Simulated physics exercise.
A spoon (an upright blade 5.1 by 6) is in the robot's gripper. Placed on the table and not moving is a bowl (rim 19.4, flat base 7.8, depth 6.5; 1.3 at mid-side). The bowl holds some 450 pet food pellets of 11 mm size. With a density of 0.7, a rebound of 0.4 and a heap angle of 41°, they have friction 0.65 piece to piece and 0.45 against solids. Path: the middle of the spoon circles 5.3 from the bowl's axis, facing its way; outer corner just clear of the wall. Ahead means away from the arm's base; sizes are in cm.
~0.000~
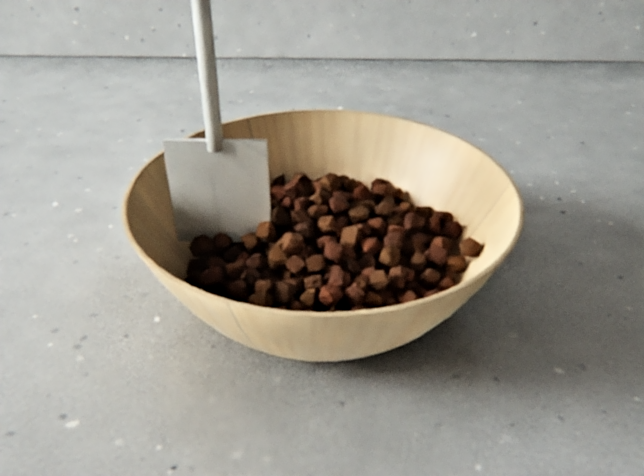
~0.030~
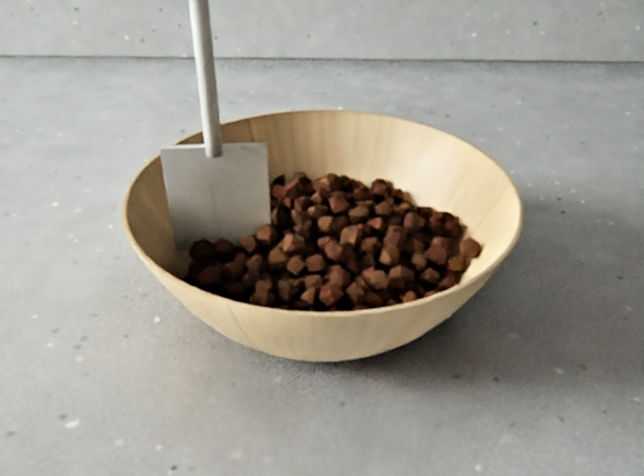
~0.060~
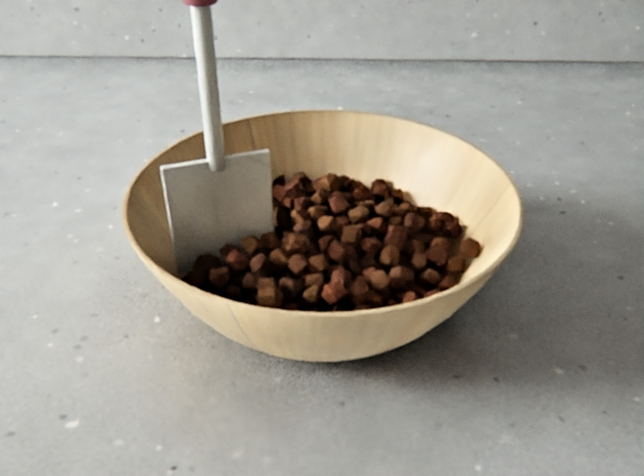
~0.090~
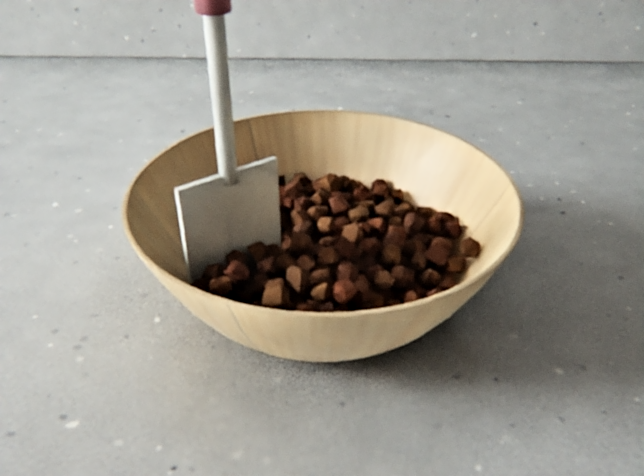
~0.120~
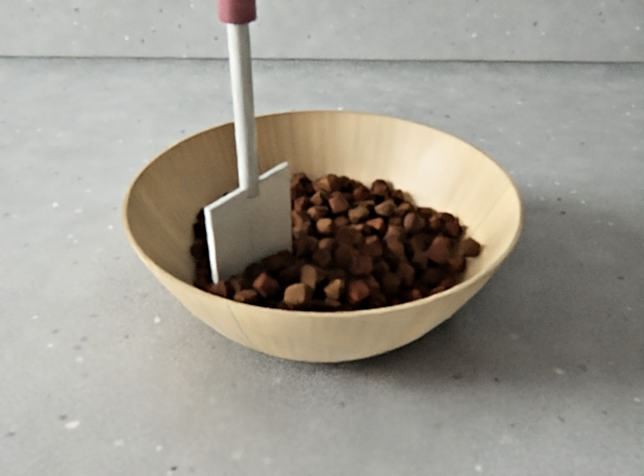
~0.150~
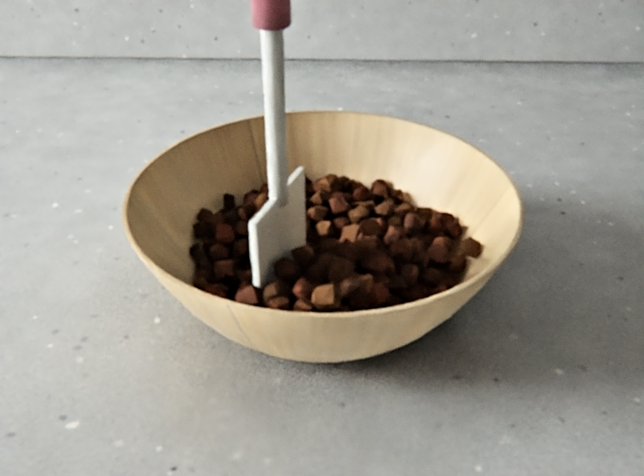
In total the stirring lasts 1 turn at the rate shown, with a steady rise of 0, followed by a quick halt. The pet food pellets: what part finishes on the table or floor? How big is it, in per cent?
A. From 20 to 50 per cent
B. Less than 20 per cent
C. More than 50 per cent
Less than 20 per cent (B).
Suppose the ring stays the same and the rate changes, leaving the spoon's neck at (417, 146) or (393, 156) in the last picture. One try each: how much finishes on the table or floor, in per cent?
Near 30 in a hundred for the first and near 25 in a hundred for the second.
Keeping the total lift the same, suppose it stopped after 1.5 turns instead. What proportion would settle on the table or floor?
I'd reckon near 25 per cent.
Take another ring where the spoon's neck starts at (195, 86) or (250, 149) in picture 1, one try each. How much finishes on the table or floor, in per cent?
Close to 0 per cent for the first and close to 10 per cent for the second.
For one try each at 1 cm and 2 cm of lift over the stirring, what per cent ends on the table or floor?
Some 10 and 5 per cent.
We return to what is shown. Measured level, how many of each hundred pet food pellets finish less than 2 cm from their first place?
Around 35 per cent.
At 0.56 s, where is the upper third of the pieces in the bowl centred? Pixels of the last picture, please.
(241, 183).
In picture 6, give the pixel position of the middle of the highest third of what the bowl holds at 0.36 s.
Look near (393, 201) for its middle.
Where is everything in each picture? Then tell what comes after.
In the first picture, spoon neck at (212, 111), 0° round; upper third of the load around (327, 235), from x 195 to 470, top at y 180; 452 in the bowl.
In the second picture, spoon neck at (211, 116), 6° round; upper third of the load around (326, 235), from x 195 to 470, top at y 180.
In the third picture, spoon neck at (213, 129), 22° round; upper third of the load around (320, 242), from x 190 to 470, top at y 180.
In the fourth picture, spoon neck at (226, 142), 38° round; upper third of the load around (322, 244), from x 200 to 470, top at y 180.
In the fifth picture, spoon neck at (247, 153), 54° round; upper third of the load around (329, 246), from x 200 to 470, top at y 180.
In the sixth picture, spoon neck at (278, 162), 70° round; upper third of the load around (339, 247), from x 200 to 470, top at y 180; 452 in the bowl.
After 0.36 s, 182° round, highest piece 8 above the table; 441 in the bowl, 6 on the table or floor, 5 in flight or on the tool.
After 0.56 s, 293° round, highest piece 8 above the table; 420 in the bowl, 22 on the table or floor, 10 in flight or on the tool.
After 0.87 s, 0° round, highest piece 7 above the table; 394 in the bowl, 58 on the table or floor.
After 1.57 s, 0° round, highest piece 7 above the table; 394 in the bowl, 58 on the table or floor.
At rest, 394 in the bowl, 58 on the table or floor. That is 13 % on the table or floor.
